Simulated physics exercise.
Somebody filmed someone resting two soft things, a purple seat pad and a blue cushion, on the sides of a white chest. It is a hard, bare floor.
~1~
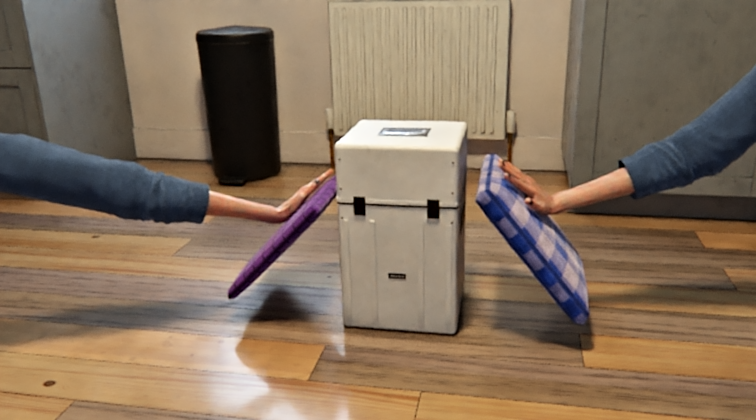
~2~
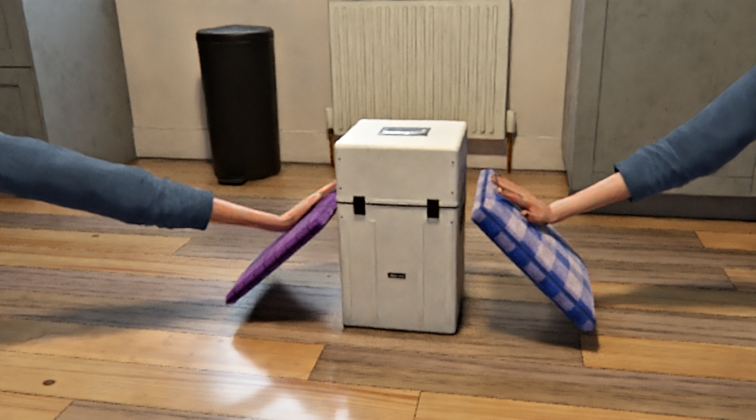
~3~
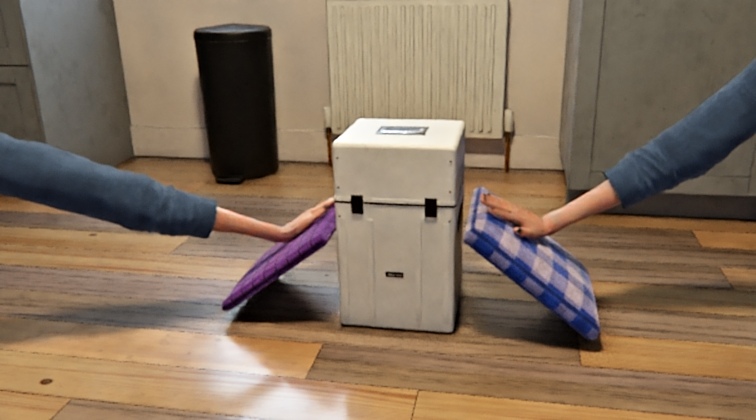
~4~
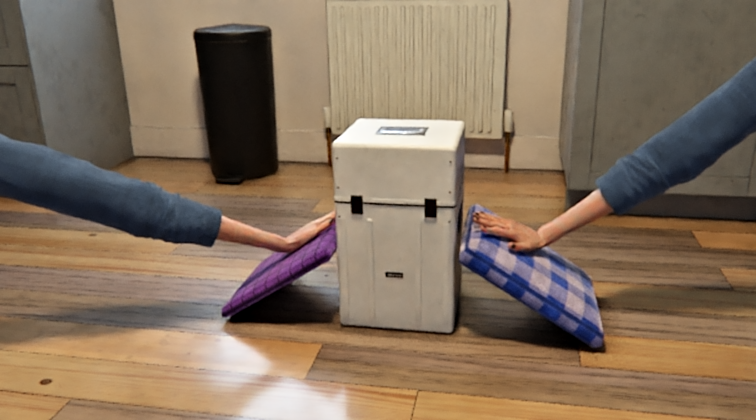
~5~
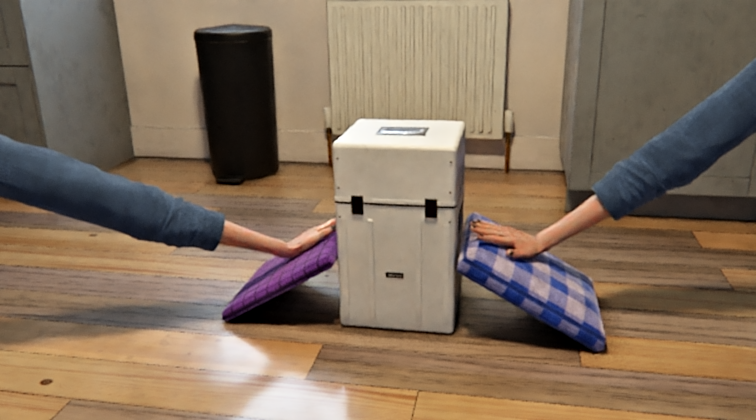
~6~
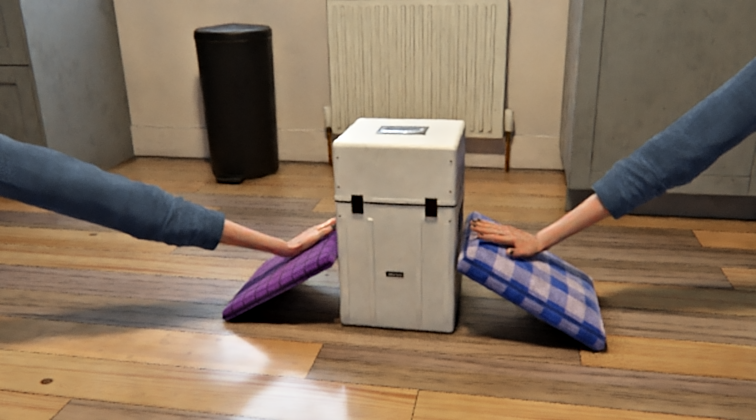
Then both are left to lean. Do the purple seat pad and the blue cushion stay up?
The purple seat pad slides down flat. The blue cushion slips and lies down.
Then, 0.34 s past the final frame, seat pad flat on the floor near (288, 286); cushion slipping down near (535, 293).
Then, 0.58 s past the final frame, seat pad flat on the floor near (289, 290); cushion flat on the floor near (536, 301).
When it is over, seat pad flat on the floor near (289, 289); cushion flat on the floor near (536, 301). The purple seat pad slips and lies down and the blue cushion slumps to the floor.
